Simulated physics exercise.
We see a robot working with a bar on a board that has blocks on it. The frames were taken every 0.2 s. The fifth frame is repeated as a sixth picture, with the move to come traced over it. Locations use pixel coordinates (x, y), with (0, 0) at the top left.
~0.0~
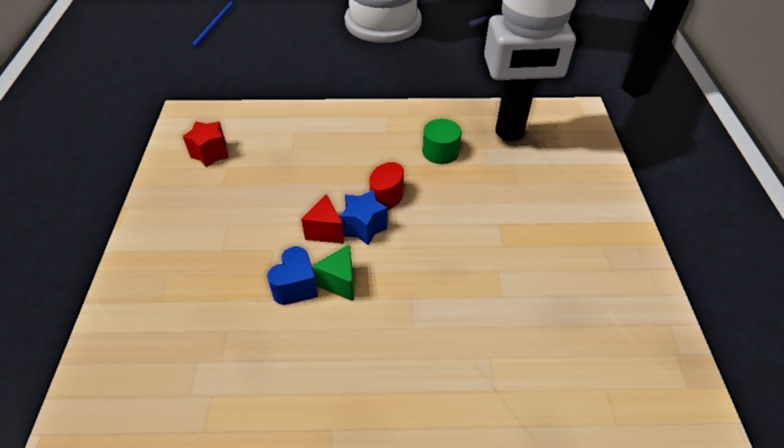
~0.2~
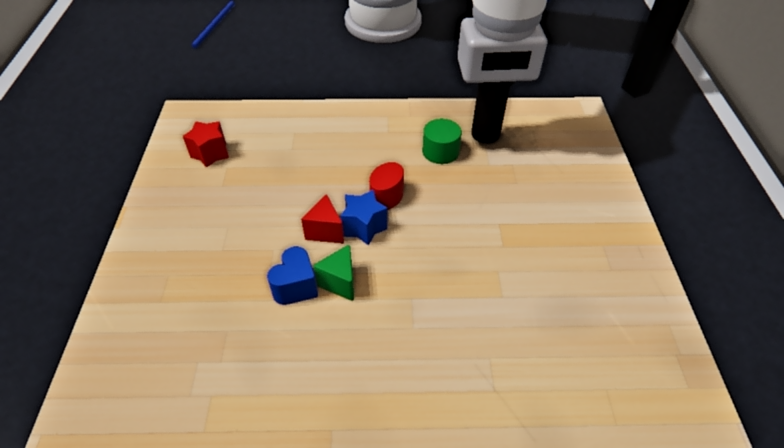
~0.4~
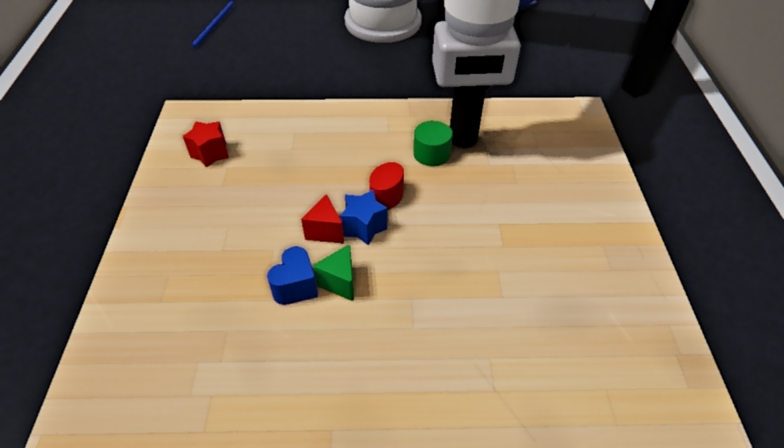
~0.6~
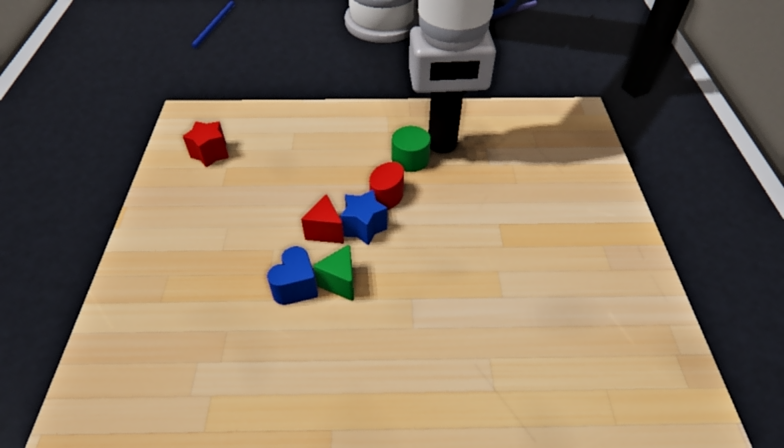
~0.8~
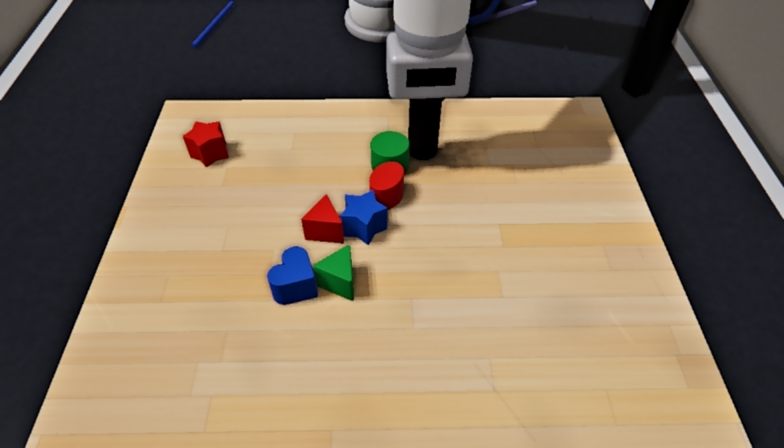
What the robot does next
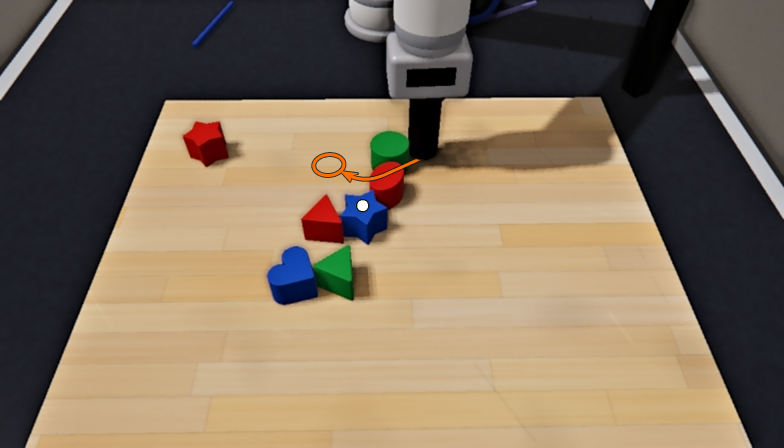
A robot arm with a black bar works at the far edge of a pale wooden board, seen from above by a still camera. A red star sits far left, a green cylinder near the bar, and a red oval, blue star, red triangle, green triangle and blue heart around the middle. The bar slides left, meets the cylinder and pushes it left beside the red oval.
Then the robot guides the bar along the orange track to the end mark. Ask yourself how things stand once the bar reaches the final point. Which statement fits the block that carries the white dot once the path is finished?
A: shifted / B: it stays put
A.
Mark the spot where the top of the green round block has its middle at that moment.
Pixel (291, 144).
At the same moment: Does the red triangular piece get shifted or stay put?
It will be resting on its spot.
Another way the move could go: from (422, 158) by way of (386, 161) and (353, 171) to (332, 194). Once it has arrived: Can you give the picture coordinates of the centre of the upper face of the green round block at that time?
The spot you're after is about (292, 175) in the image.
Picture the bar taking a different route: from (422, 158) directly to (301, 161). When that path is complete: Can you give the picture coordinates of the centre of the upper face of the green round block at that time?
For the centre of its top, I'd go with (311, 163).
Path on the board, from (422, 158) by way of (392, 171) and (358, 179) to (329, 165); the dot is on the blue star block.
What follows on the original path. One third of the way, bar (392, 164); green round block (356, 151).
Two thirds of the way, bar (357, 171); blue star block (362, 213), turned 15° clockwise; red oval (381, 182), turned 35° anticlockwise; green round block (321, 151).
At the end, bar (328, 157); red triangular piece in place; blue star block (362, 213), turned 15° clockwise; red oval (381, 182), turned 35° anticlockwise; green round block (291, 144).
